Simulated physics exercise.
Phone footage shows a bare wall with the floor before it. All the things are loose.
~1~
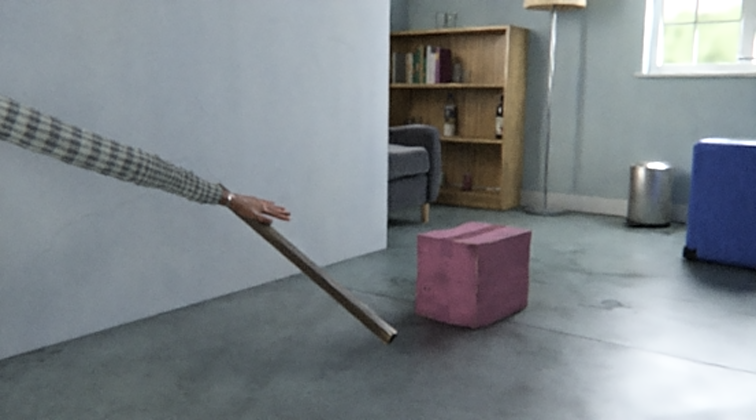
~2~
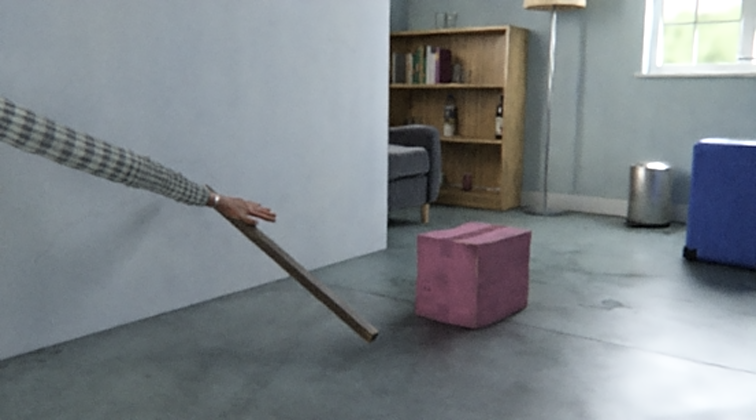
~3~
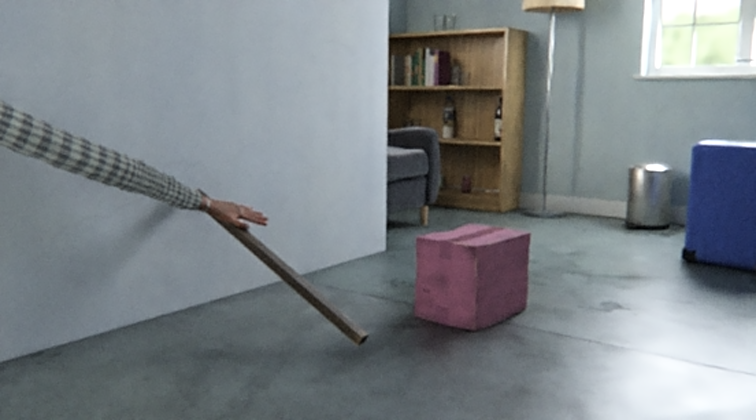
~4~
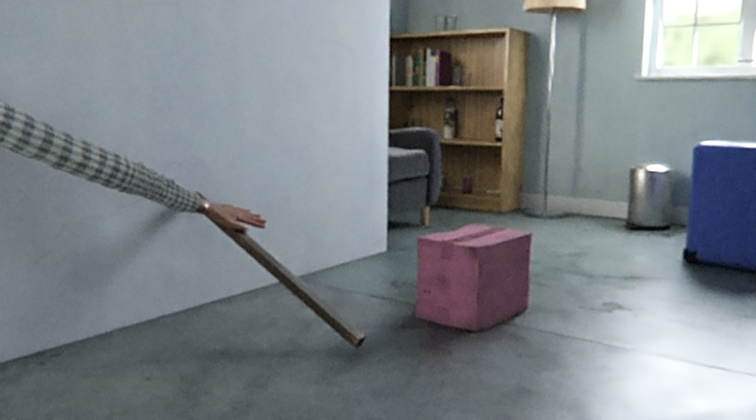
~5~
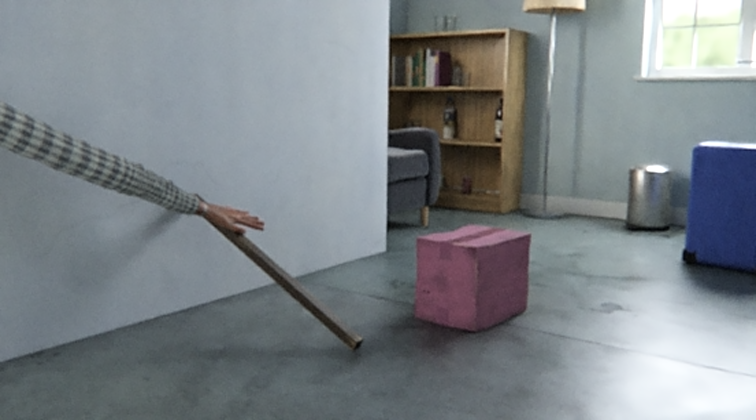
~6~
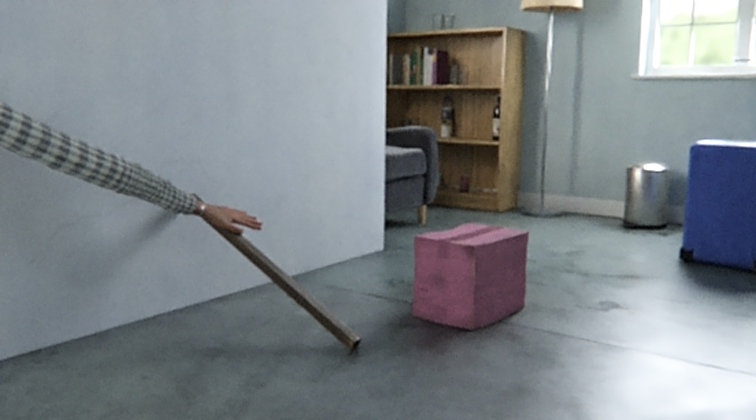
Dark pole held by a hand in a checked sleeve shifting slightly left and leaning on a bare wall, pink box still nearby.
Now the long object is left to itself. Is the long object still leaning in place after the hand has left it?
No, it gives way.
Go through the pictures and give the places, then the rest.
In the first frame, on its way; black pole (296, 257); pink box (474, 272).
In the second frame, on its way; black pole (281, 257); pink box (474, 272).
In the third frame, on its way; black pole (272, 261); pink box (473, 274).
In the fourth frame, on its way; black pole (270, 263); pink box (474, 275).
In the fifth frame, leant on the wall, still held; black pole (268, 266); pink box (473, 275).
In the sixth frame, leant on the wall, still held; black pole (266, 265); pink box (471, 273).
Then, 0.30 s later than the last frame, black pole leaning 9° more than when let go near (271, 284).
Then, 0.40 s later than the last frame, black pole leaning 23° more than when let go near (275, 314).
Then, 0.50 s later than the last frame, black pole leaning 26° more than when let go near (276, 309).
Then, 0.80 s later than the last frame, black pole leaning 27° more than when let go near (276, 323).
When it is over, moved from the start, black pole; pink box as before. End places, in pixels of the last picture, black pole near (276, 323). The pole gives way.
